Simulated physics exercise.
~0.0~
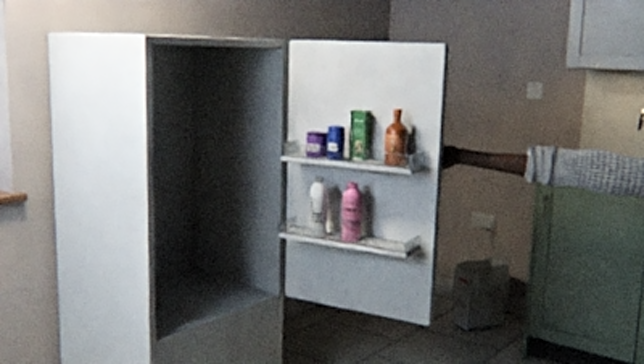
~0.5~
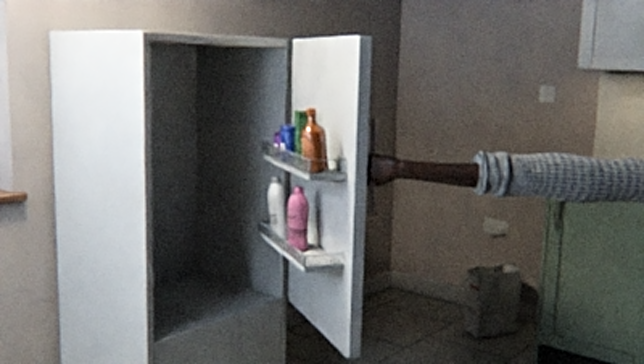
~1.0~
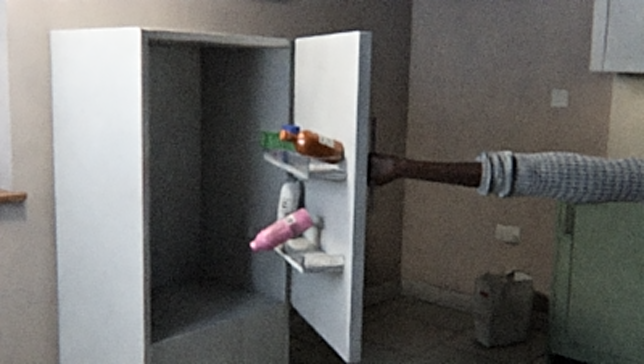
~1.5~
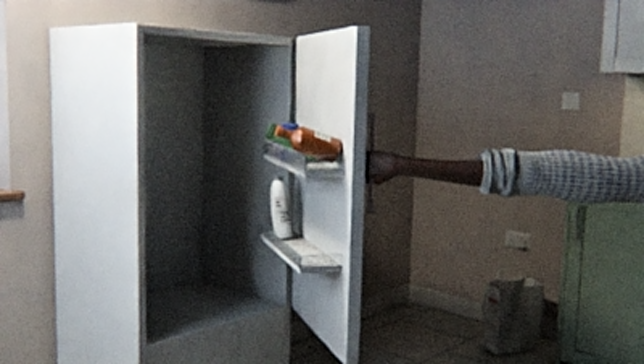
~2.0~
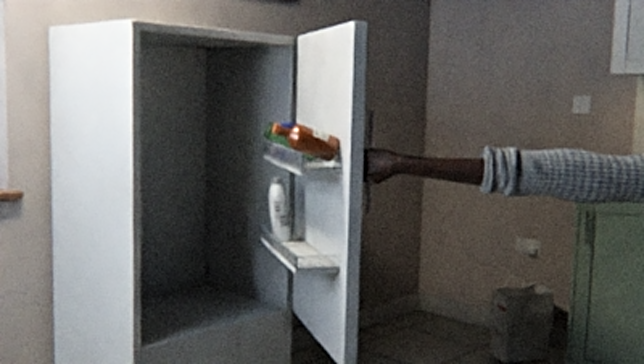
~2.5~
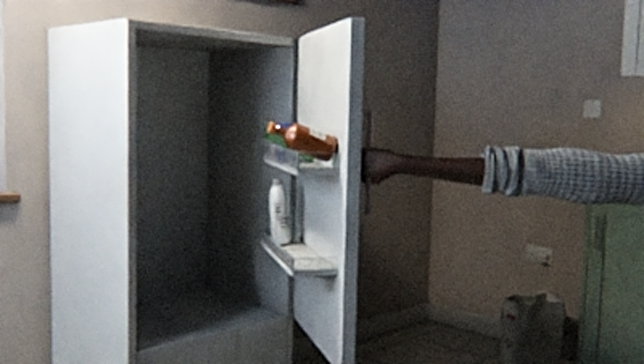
A fridge door swings and stops, tipping bottles as the pink one falls over the rail.
